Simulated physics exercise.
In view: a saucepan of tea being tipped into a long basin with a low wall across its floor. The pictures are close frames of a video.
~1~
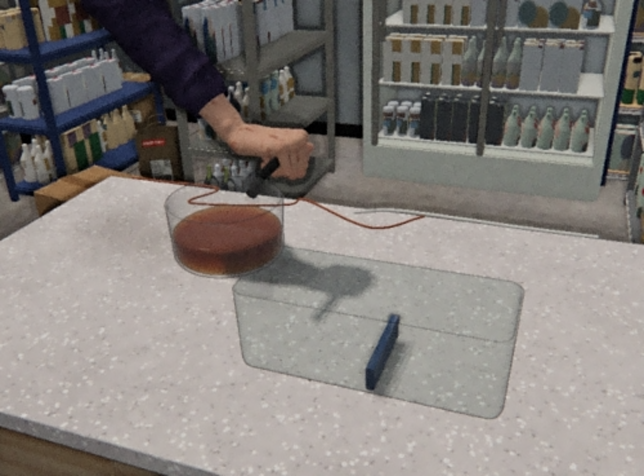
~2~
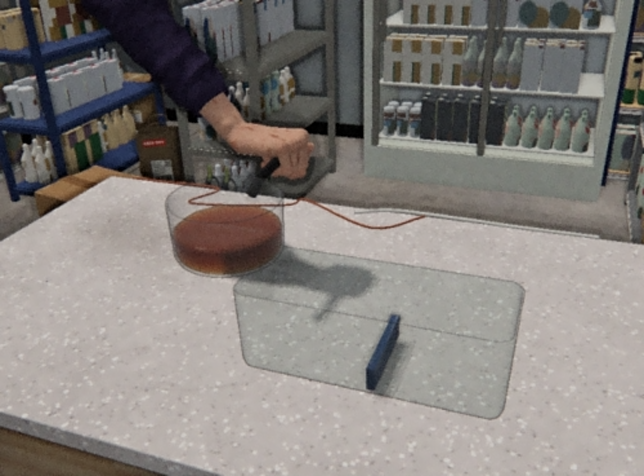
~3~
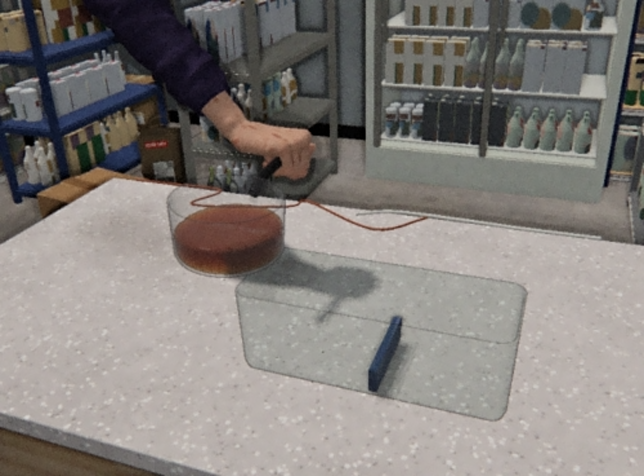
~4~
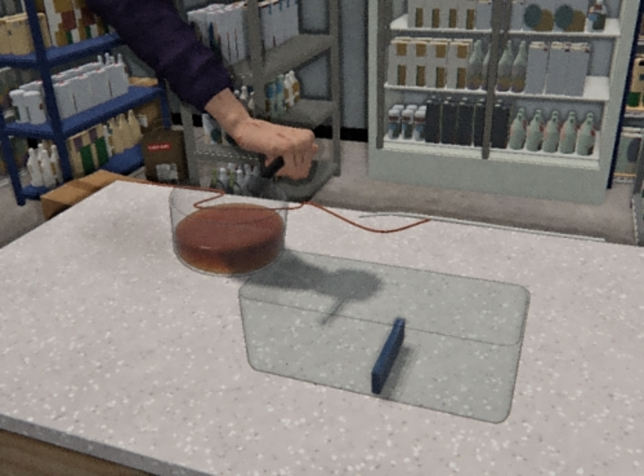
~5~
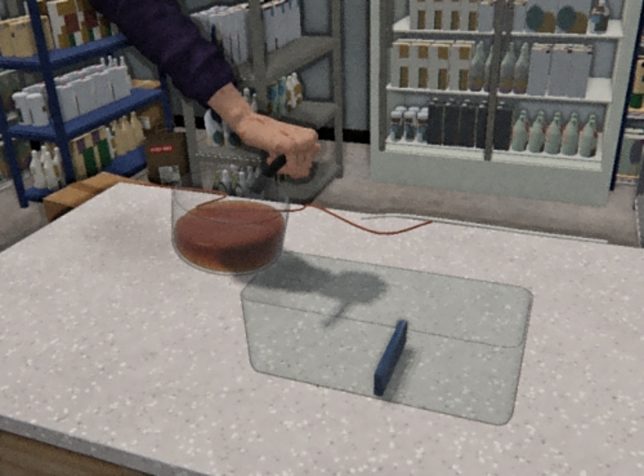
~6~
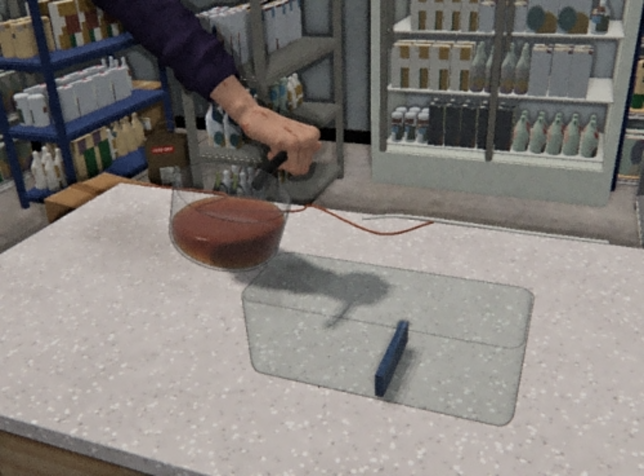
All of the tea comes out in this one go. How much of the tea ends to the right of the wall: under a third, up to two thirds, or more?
It comes to under a third.
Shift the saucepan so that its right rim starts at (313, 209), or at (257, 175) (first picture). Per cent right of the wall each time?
About 50 and 10 per cent.
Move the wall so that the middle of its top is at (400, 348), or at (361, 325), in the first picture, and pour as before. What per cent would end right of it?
The first gives 15 %, the second 0 %.
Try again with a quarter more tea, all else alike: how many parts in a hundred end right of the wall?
It comes to 10 per cent or so.
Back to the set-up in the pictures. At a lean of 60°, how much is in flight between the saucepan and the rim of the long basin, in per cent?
About 20 per cent.
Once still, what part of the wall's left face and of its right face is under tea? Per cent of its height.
Left: 70 %. Right: 10 %.
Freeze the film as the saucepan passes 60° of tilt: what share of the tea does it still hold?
It comes to 80 per cent or so.
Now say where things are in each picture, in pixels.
In the first picture, it leans 0°; its right rim is at (277, 207); the tea meets the walls at (183, 217) and (279, 232); the long basin's rim runs from (251, 268) to (519, 314); the wall's top is at (383, 341).
In the second picture, it leans 1°; its right rim is at (278, 207); the tea meets the walls at (183, 217) and (279, 231).
In the third picture, it leans 3°; its right rim is at (280, 209); the tea meets the walls at (184, 217) and (280, 230).
In the fourth picture, it leans 6°; its right rim is at (283, 211); the tea meets the walls at (185, 216) and (282, 230).
In the fifth picture, it leans 11°; its right rim is at (285, 213); the tea meets the walls at (185, 213) and (282, 228).
In the sixth picture, it leans 17°; its right rim is at (285, 213); the tea meets the walls at (182, 208) and (281, 223).
A moment on, the saucepan is tipped part way and 78 per cent is still to pour, 3 is left of the wall and 0 right of it.
Next, the saucepan is tipped on its side and 25 per cent is still to pour, 54 is left of the wall and 3 right of it.
Then the saucepan is tipped on its side and 4 per cent is still to pour, 83 is left of the wall and 9 right of it.
Later the saucepan is tipped on its side and 1 per cent is still to pour, 89 is left of the wall and 9 right of it.
At rest 90 per cent lies left of the wall, 9 right of it and 0 outside.
